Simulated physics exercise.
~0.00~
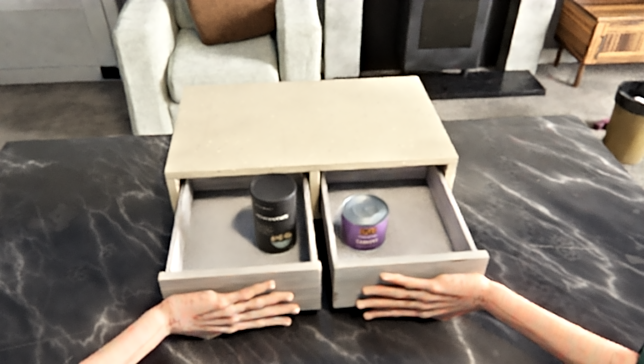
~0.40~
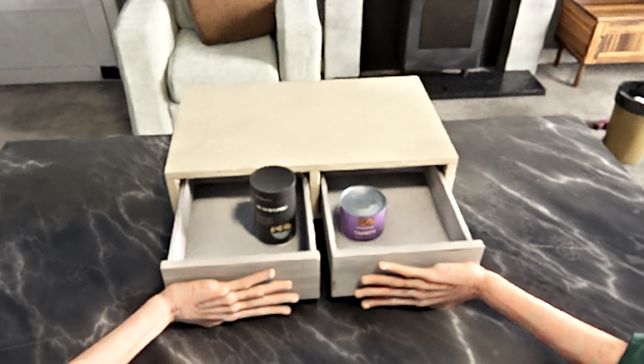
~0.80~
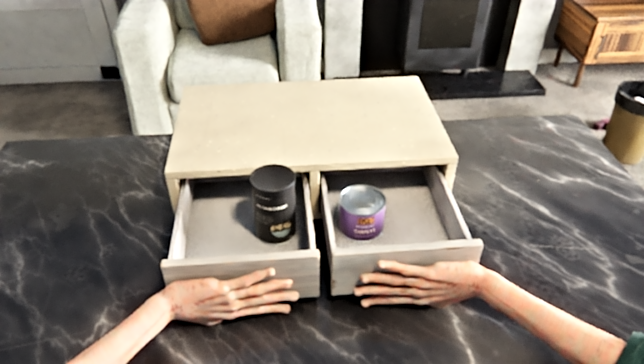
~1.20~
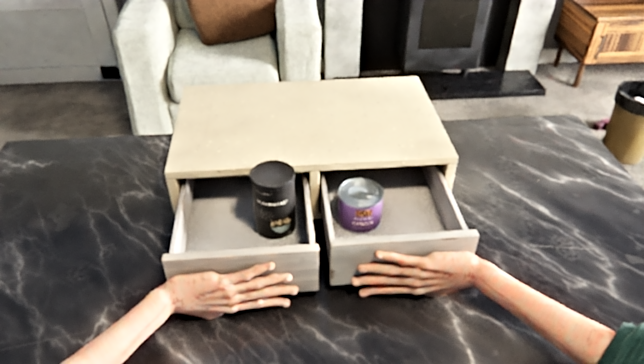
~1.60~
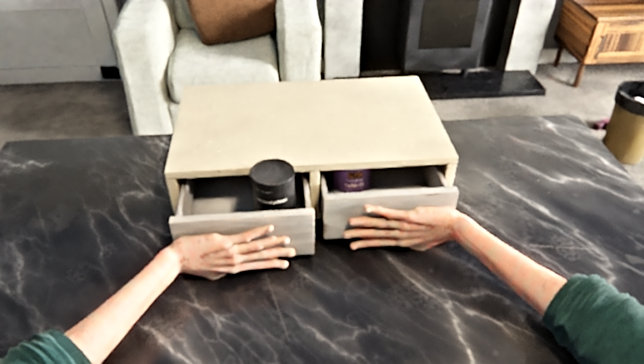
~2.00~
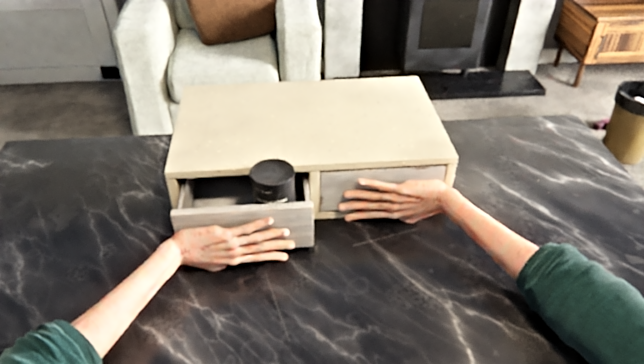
Two hands slowly pushing side-by-side drawers inward, the right one closing over a purple pot, the left stopping partly open at a black tin.
